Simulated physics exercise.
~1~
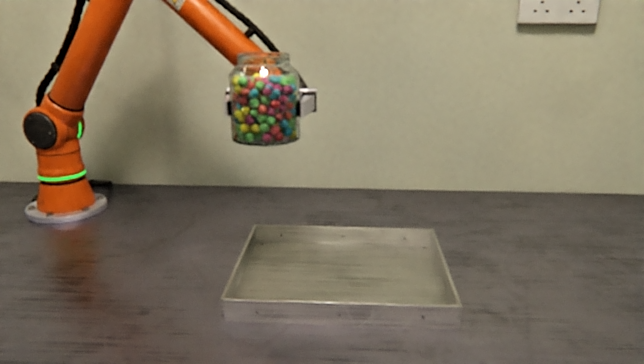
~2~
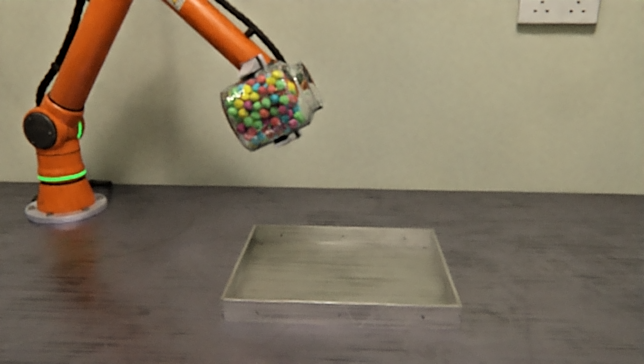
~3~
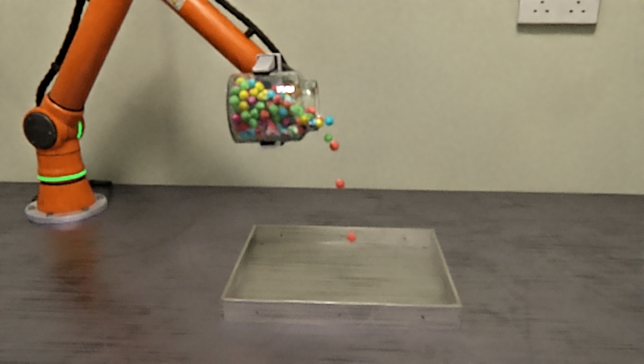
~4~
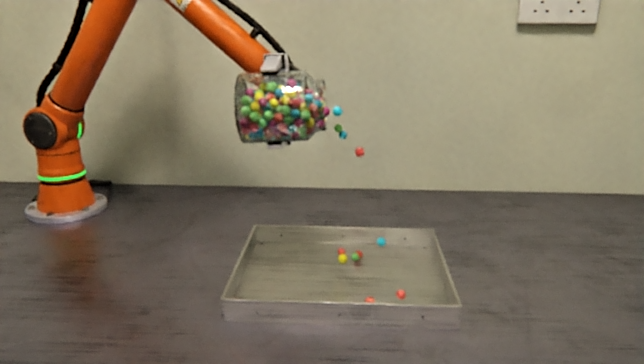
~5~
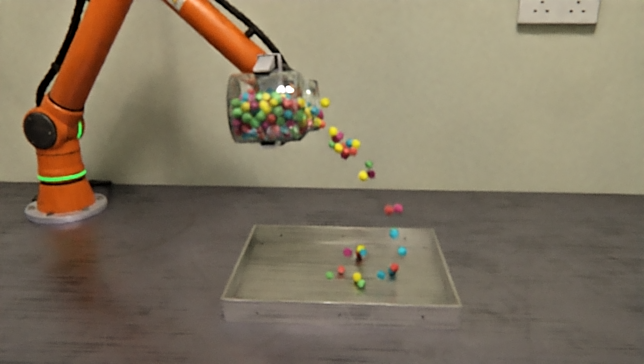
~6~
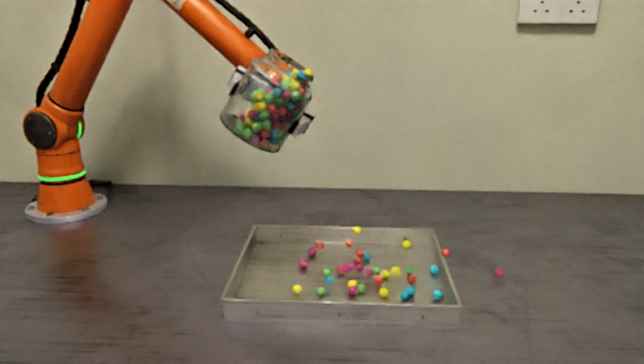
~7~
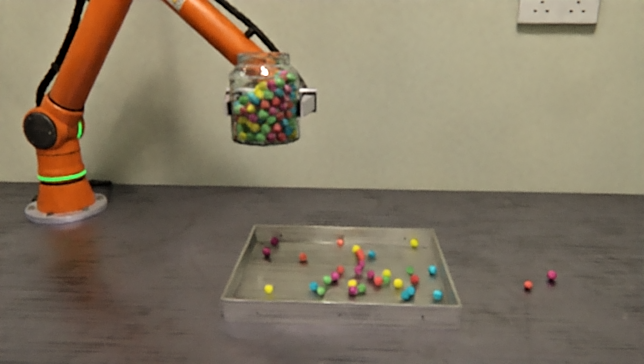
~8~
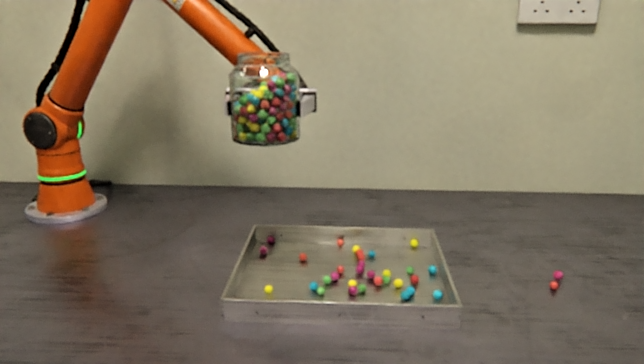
The footage shows an orange robot arm tipping a clear jar of colourful round sweets onto its side above a shallow metal tray, spilling some, then returning it upright still mostly full, with scattered sweets lying in the tray and two resting on the table to the right.
